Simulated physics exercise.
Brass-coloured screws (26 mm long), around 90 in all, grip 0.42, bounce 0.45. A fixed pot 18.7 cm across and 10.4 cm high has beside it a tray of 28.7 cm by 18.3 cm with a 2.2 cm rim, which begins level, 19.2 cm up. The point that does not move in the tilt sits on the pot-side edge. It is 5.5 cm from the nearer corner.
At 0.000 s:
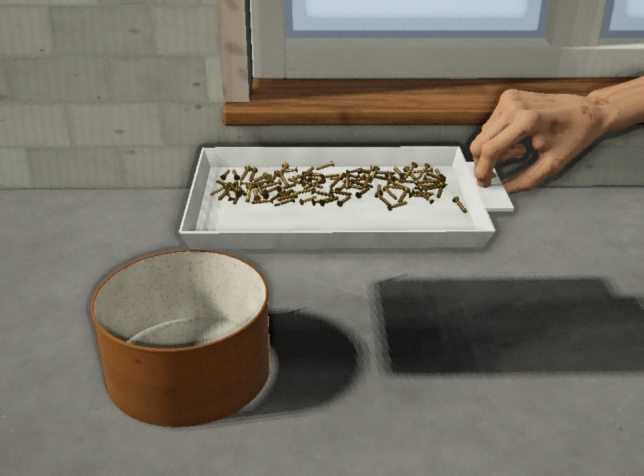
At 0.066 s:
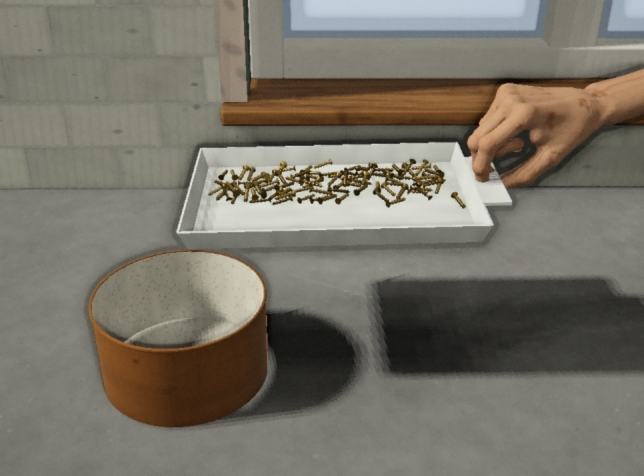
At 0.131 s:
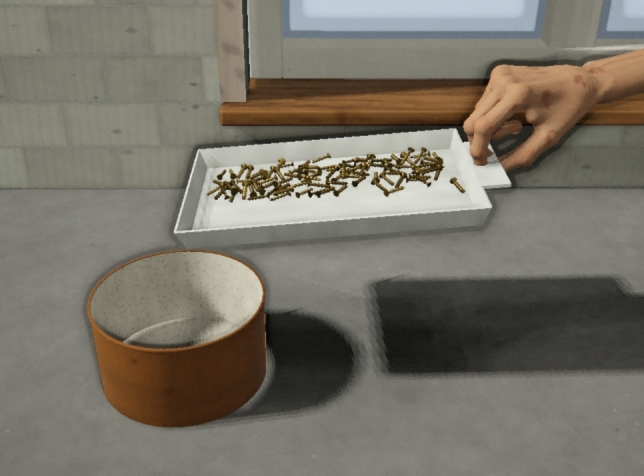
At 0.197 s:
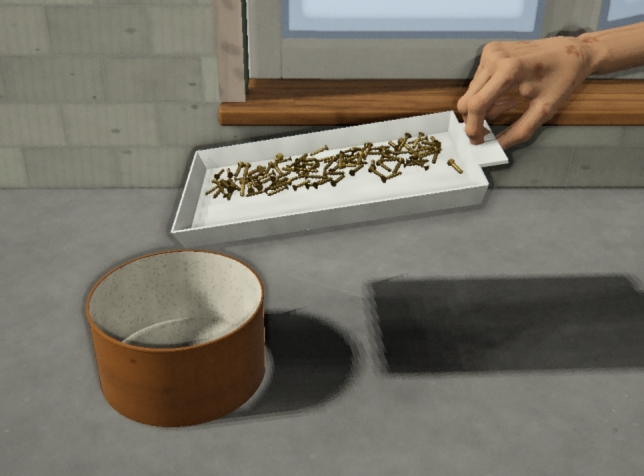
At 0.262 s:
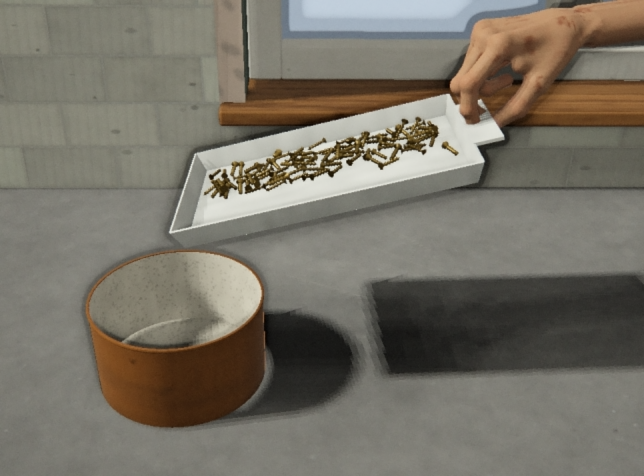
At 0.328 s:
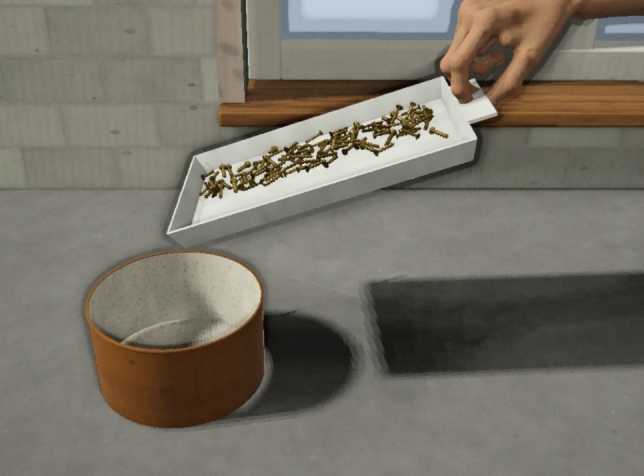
The clip opens on a hand holding a level white tray of small brass-coloured screws above a grey surface, beside a round brown pot with a pale inside. The hand then raises the tray's right end, steadily steepening its slant down toward the left, while the screws stay spread along it.
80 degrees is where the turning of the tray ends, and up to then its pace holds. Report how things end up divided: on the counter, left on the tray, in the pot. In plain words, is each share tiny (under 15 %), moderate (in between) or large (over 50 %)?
Counter: I'm guessing the greater portion of the load. Tray: I'm guessing a mere smattering of the load. Pot: I'm guessing a good helping of the load.
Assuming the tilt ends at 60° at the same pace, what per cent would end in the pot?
That would be around 10 percent.
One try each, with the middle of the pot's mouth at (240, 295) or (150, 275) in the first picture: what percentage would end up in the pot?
The shares would be near 10 and 60 per cent respectively.
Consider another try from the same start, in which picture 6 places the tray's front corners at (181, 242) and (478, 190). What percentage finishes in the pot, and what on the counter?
You'd end with pot at 90 and counter at 5.
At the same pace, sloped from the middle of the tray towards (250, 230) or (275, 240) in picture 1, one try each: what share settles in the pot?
Around 90 % for the first direction, around 90 % for the second.
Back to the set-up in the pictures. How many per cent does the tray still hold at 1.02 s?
Around 65 percent of it.
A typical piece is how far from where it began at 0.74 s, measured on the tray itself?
It has moved some 10 cm from its start.
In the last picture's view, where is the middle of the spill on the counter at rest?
About (172, 297).
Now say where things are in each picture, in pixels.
In the first frame, tray tilt 0 degrees, front corners at (189, 229) and (485, 227); middle of the pieces at (335, 183); pot at (181, 295).
In the second frame, tray tilt 1 degrees, front corners at (186, 229) and (484, 221); middle of the pieces at (333, 181).
In the third frame, tray tilt 5 degrees, front corners at (183, 228) and (482, 204), lowest corner left back; middle of the pieces at (331, 174).
In the fourth frame, tray tilt 10 degrees, front corners at (180, 227) and (479, 182), lowest corner left back; middle of the pieces at (329, 165).
In the fifth frame, tray tilt 14 degrees, front corners at (178, 227) and (474, 160), lowest corner left back; middle of the pieces at (327, 157).
In the sixth frame, tray tilt 19 degrees, front corners at (176, 228) and (467, 138), lowest corner left back; middle of the pieces at (322, 149); pot at (176, 296). The tray's pace is about 70 degrees a second.
After 0.74 s, tilt 48 degrees; the tray holds 100 %, the pot 0 %.
Then, at 1.02 s, tilt 68 degrees; the tray holds 65 %, the pot 5 %.
After 1.40 s, tilt 80 degrees; the tray holds 35 %, the pot 15 %.
By 2.9 s all is still; counter 60 %, tray 0 %, pot 40 %.
